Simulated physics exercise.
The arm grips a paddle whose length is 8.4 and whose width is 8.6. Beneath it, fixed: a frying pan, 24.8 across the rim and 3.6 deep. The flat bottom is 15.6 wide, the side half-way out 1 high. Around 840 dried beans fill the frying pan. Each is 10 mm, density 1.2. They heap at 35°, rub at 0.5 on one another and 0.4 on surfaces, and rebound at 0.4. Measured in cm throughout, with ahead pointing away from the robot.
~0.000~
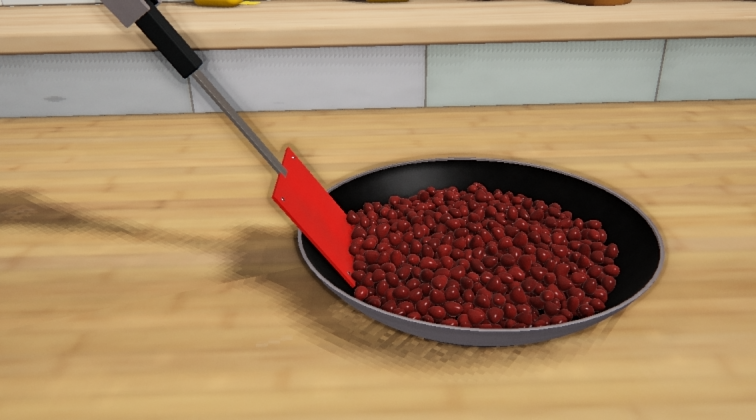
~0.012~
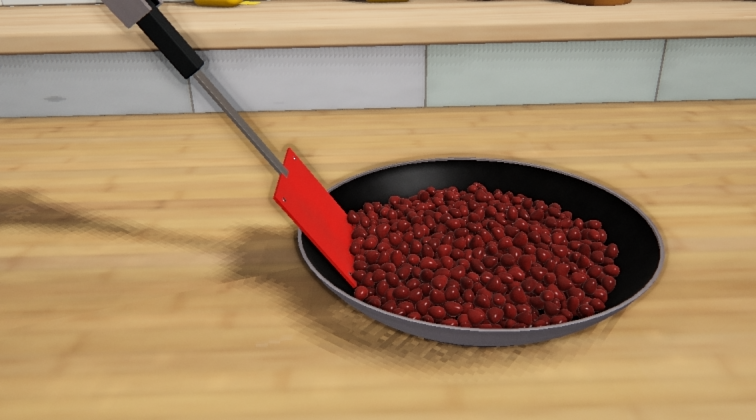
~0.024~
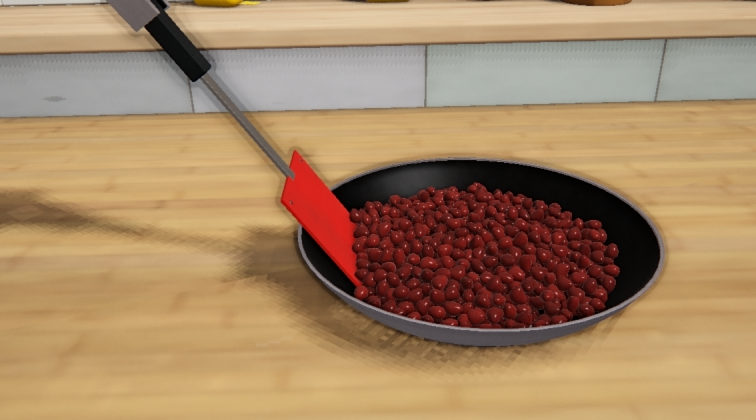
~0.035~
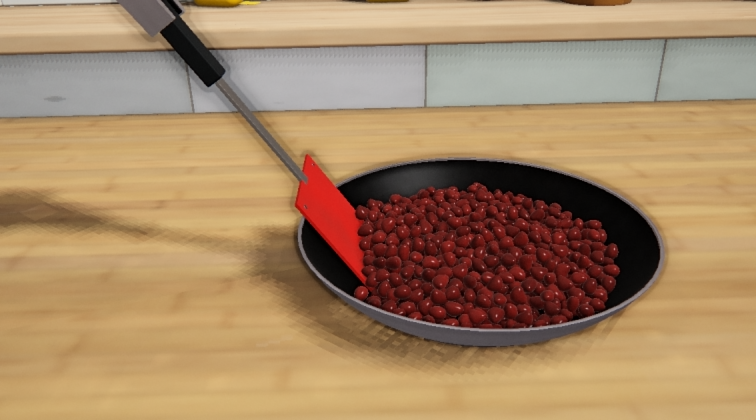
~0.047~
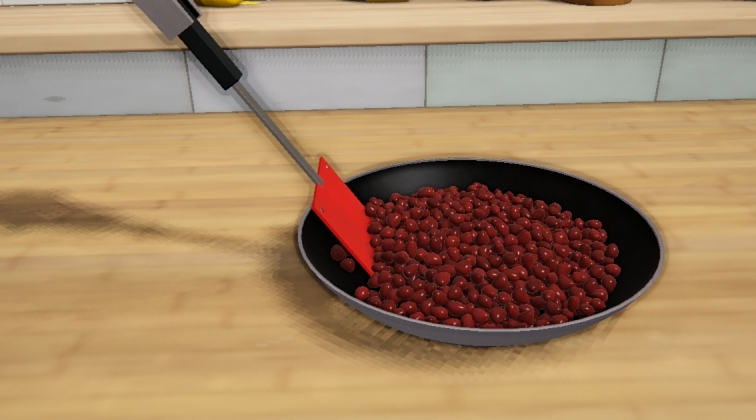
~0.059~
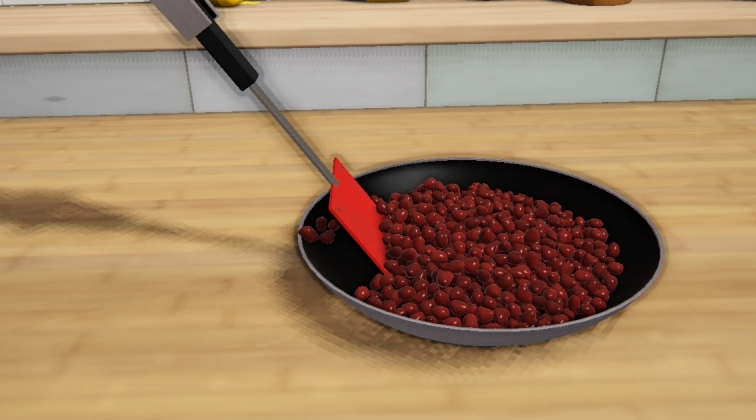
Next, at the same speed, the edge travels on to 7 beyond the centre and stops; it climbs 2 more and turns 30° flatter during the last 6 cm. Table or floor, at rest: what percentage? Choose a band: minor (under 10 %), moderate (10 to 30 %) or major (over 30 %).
Moderate.
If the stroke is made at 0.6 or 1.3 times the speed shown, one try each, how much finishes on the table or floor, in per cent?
15 and 25 %.
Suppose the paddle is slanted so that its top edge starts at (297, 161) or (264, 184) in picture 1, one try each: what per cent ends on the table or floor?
Around 20 per cent, then around 15 per cent.
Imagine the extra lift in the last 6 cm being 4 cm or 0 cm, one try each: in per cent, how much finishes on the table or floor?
Result, in order: Approx. 25 % and 10 %.
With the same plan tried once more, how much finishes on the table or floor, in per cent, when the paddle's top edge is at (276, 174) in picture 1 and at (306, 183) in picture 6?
Close to 15 in a hundred.
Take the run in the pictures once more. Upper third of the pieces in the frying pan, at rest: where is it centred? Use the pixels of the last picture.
At about (585, 224).
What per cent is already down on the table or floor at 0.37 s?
My estimate is roughly 15 %.
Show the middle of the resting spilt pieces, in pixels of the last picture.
I'd place it close to (708, 253).
After 0.11 s, sloping 55°, highest piece 14 above the table; 833 in the frying pan, 5 on the blade or in flight.
After 0.15 s, sloping 44°, highest piece 21 above the table; 833 in the frying pan, 5 on the blade or in flight.
After 0.37 s, sloping 25°, highest piece 26 above the table; 688 in the frying pan, 144 on the table or floor, 6 on the blade or in flight.
After 1.42 s, sloping 25°, highest piece 5 above the table; 685 in the frying pan, 153 on the table or floor.
In the end, 685 in the frying pan, 153 on the table or floor. That is 18 % on the table or floor.
